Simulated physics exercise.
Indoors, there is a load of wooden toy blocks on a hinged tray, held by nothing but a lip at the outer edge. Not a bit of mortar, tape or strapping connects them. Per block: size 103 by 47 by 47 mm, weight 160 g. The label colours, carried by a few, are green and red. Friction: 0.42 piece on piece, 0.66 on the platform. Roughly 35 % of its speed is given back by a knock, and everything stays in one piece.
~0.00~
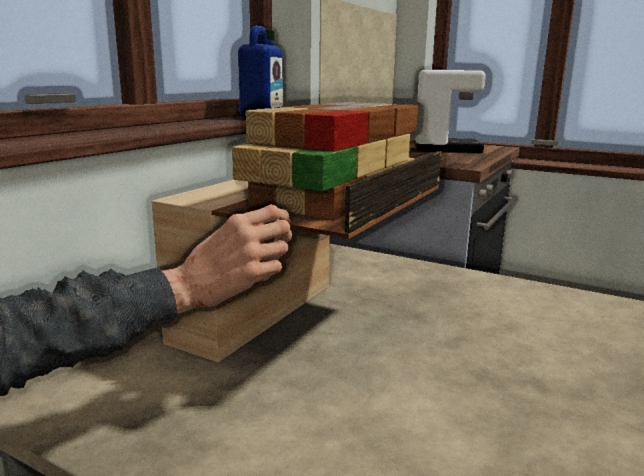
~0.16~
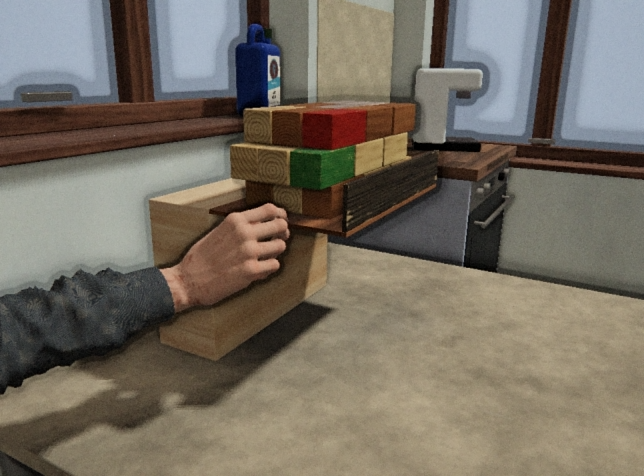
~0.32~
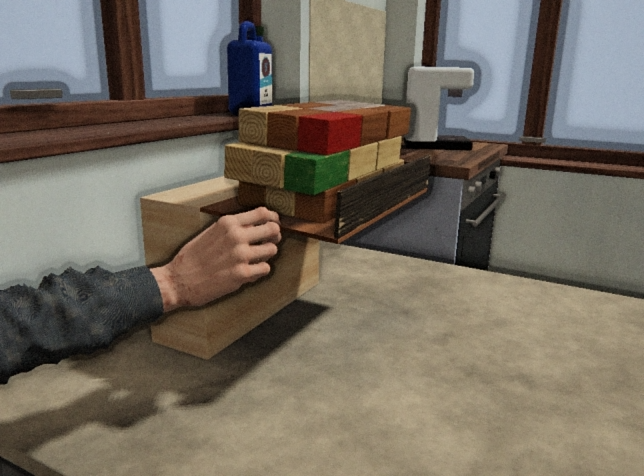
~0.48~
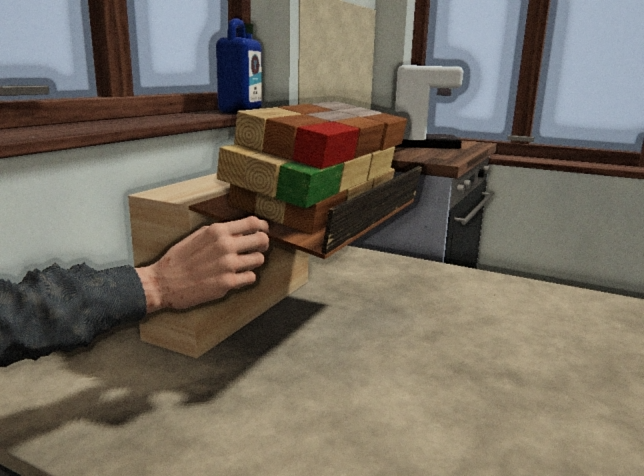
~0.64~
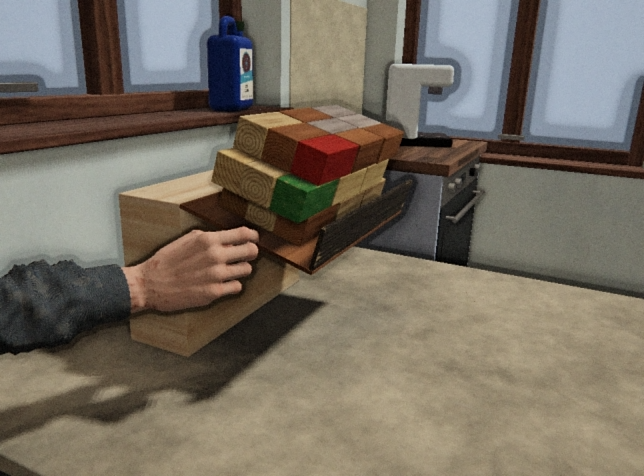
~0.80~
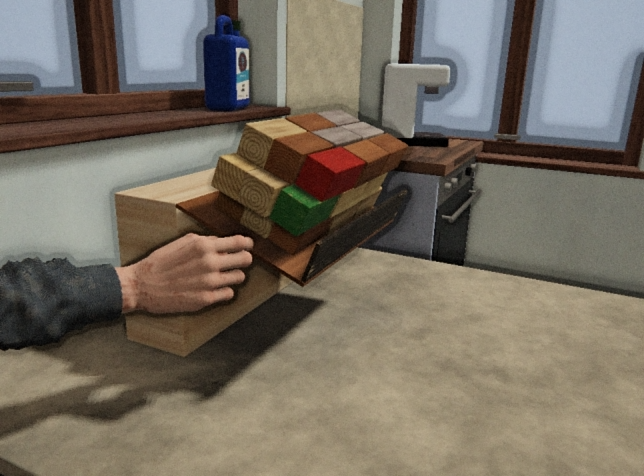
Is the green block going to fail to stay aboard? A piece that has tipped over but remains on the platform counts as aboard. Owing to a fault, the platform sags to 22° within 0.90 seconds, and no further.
No, it holds.
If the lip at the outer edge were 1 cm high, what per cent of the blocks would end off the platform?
70 %.
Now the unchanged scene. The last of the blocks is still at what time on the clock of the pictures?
That comes at about 1.5 s.
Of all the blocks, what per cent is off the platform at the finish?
Close to 10 per cent of them.
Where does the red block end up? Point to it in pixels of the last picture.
Somewhere around pixel (428, 378).
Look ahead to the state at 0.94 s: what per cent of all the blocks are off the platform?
0 %.
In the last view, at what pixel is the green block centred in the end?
Around (327, 219).
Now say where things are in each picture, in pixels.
In the first picture (we follow the side turned to the camera; the camera pans a little; leans and shifts are taken against what carries them), platform's outer corner (346, 236) slope 0°; green block (341, 168); red block (352, 131); no piece has moved.
The second picture shows platform's outer corner (344, 235) slope 0°; green block (339, 167).
The third picture shows platform's outer corner (336, 241) slope 3°; green block (333, 172).
The fourth picture shows platform's outer corner (323, 257) slope 9°; green block (326, 184).
The fifth picture shows platform's outer corner (310, 273) slope 16°; green block (320, 200); 3 stirred so far.
The sixth picture shows platform's outer corner (302, 285) slope 21°; green block (320, 214) tipped 4°; red block (345, 182) tipped 4°; steepest lean 4°, the block at (315, 234); 20 stirred so far.
Around 0.94 s, slope 22°; none of the 27 blocks off the platform, 21 disturbed; green block tipped 22°; red block tipped 23°.
Around 1.10 s, slope 22°; 3 of the 27 blocks off the platform; green block tipped 29°; red block on its side.
Finally (1.6 s), slope 22°; 3 of the 27 blocks off the platform; green block tipped 30°; red block on its side. Seen by the last camera, middles, green block near (328, 218), red block near (428, 378).
